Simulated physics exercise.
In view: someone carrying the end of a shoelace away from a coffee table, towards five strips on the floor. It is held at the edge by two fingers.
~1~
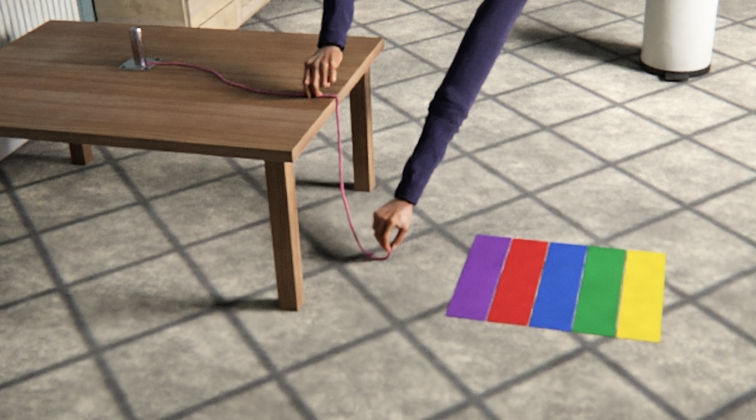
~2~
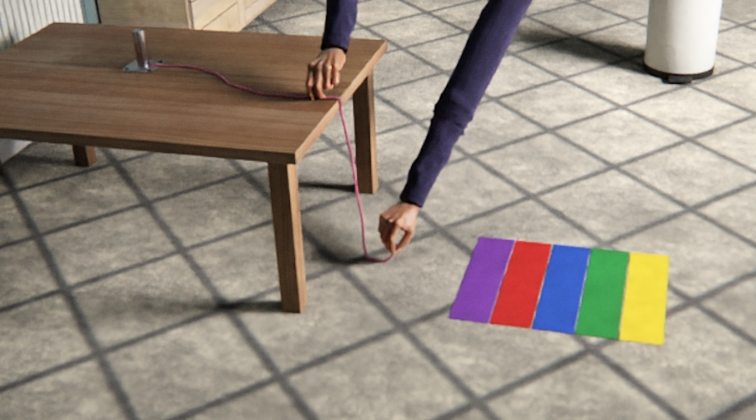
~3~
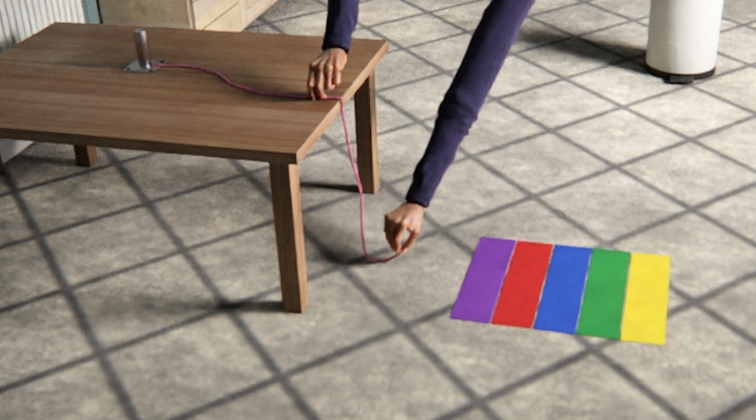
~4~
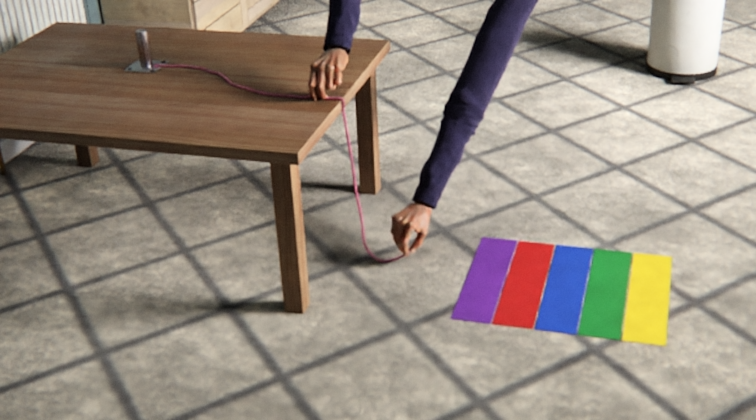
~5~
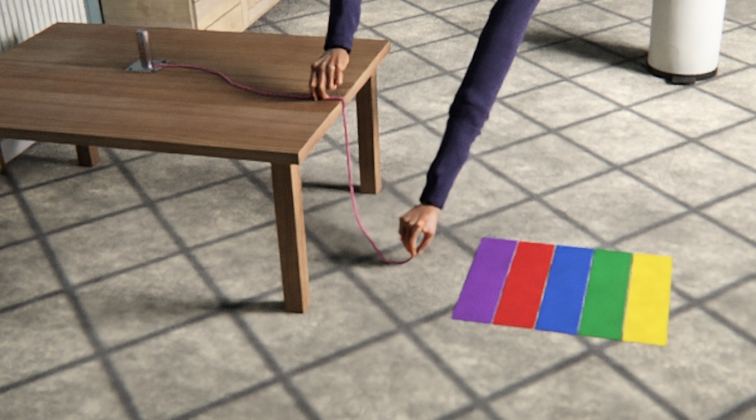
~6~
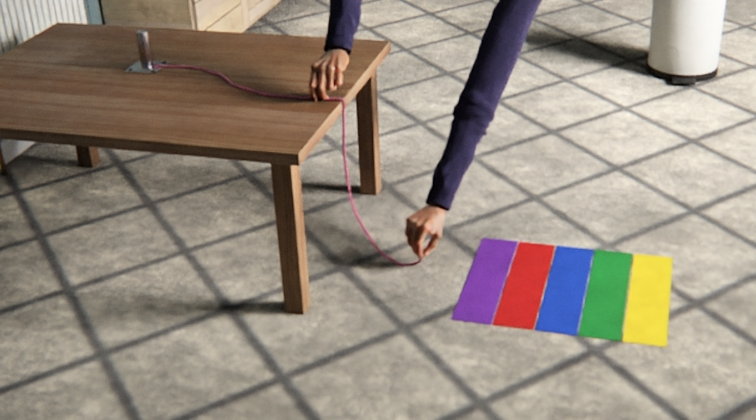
A hand slowly draws a red shoelace's end rightward while another presses it on the table.
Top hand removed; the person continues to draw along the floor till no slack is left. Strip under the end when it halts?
Red strip.
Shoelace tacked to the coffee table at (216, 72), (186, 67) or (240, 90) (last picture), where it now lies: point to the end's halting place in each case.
Roughly (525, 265), (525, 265) and (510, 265).
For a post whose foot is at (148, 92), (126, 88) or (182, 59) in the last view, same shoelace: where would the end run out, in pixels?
About (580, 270), (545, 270) and (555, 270).
Soon after, end near (459, 258); short of the strips.
After that, end near (501, 263); over purple.
At the stop, end near (527, 266); over red. It gets as far as the red strip.
